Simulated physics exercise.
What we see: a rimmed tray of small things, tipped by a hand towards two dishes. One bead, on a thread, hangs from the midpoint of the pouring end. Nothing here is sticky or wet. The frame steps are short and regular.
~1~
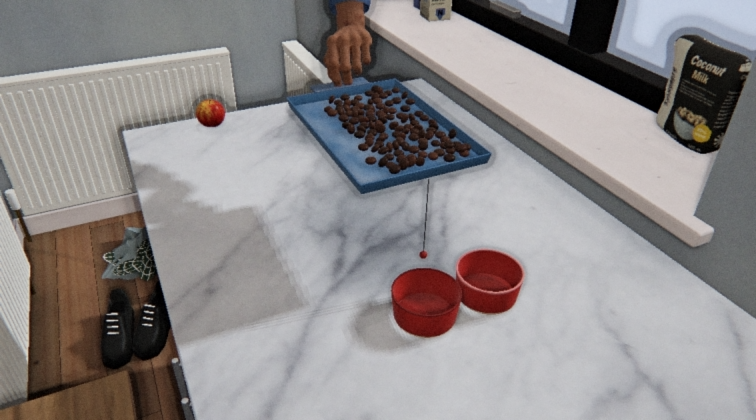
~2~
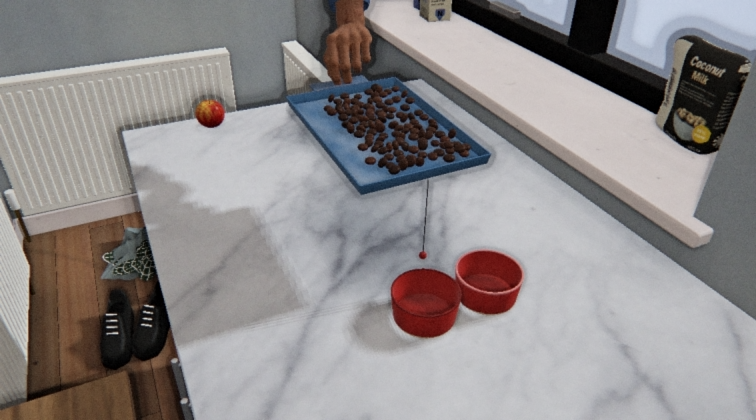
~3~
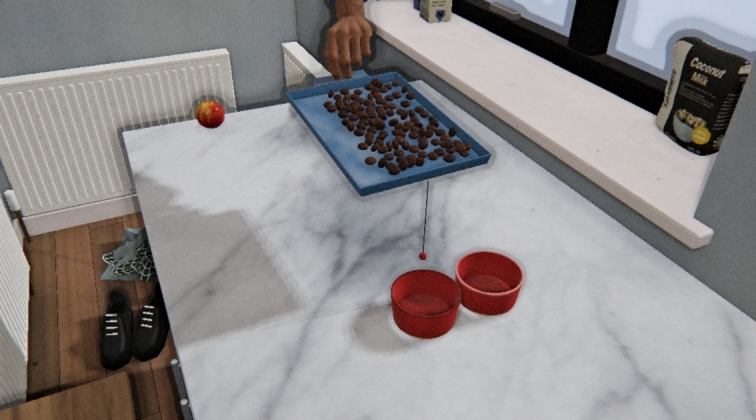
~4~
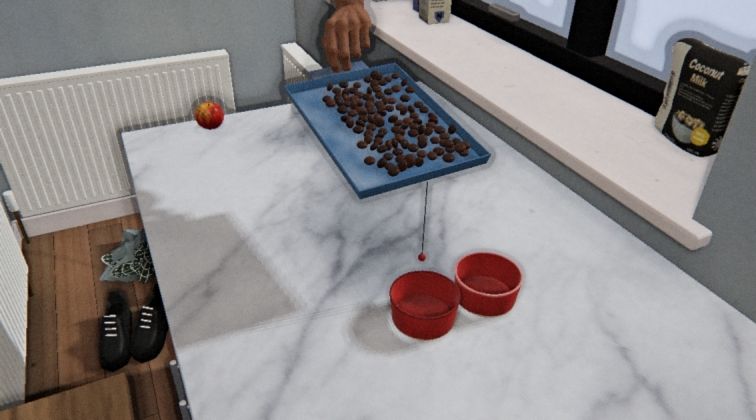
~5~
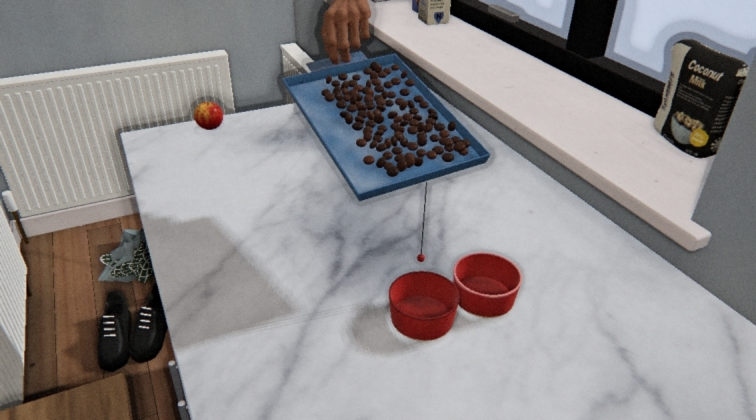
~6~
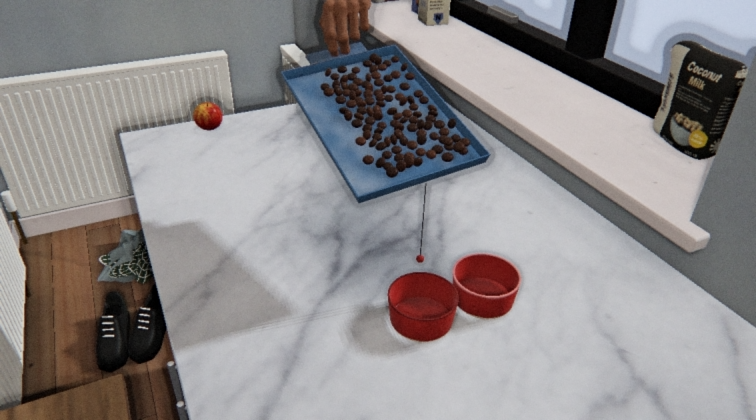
On a marble-topped counter by a window, a hand gradually raises the far end of a blue tray of flat chocolate drops, slanting it towards two red dishes, while a red bead hangs on a thread from the near edge.
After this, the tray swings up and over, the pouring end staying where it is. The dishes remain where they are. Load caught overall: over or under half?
Well, most of it stays out of the dishes by the end.
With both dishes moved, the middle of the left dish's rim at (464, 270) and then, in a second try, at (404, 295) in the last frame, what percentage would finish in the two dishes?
0 %, then 50 %.
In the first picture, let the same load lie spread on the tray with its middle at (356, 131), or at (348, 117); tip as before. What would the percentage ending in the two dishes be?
In order, about 20 and 30 in a hundred.
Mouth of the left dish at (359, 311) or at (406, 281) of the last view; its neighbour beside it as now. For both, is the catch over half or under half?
A majority, then a minority.
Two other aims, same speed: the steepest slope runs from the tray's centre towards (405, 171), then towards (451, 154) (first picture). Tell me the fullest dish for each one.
First the dish on the left, then the right dish.
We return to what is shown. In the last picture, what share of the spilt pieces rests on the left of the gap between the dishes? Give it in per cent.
Near 90 per cent.
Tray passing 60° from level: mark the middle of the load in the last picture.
In the last view, the load is centred close to (386, 169).
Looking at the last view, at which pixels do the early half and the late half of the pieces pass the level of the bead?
For the early half I get (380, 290), and for the late half (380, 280).
Soon after the last picture, tray tipped steeply; most on the tray; a stray few outside both; a small part in the air.
A little later, tray tipped past a quarter turn; a small part on the tray; about a quarter in the left dish; about half outside both; a small part in the air.
Later still, tray tipped past a quarter turn; about a third in the left dish; about two thirds outside both.
At rest, tray tipped past a quarter turn; about a third in the left dish; none in the right dish; about two thirds outside both.
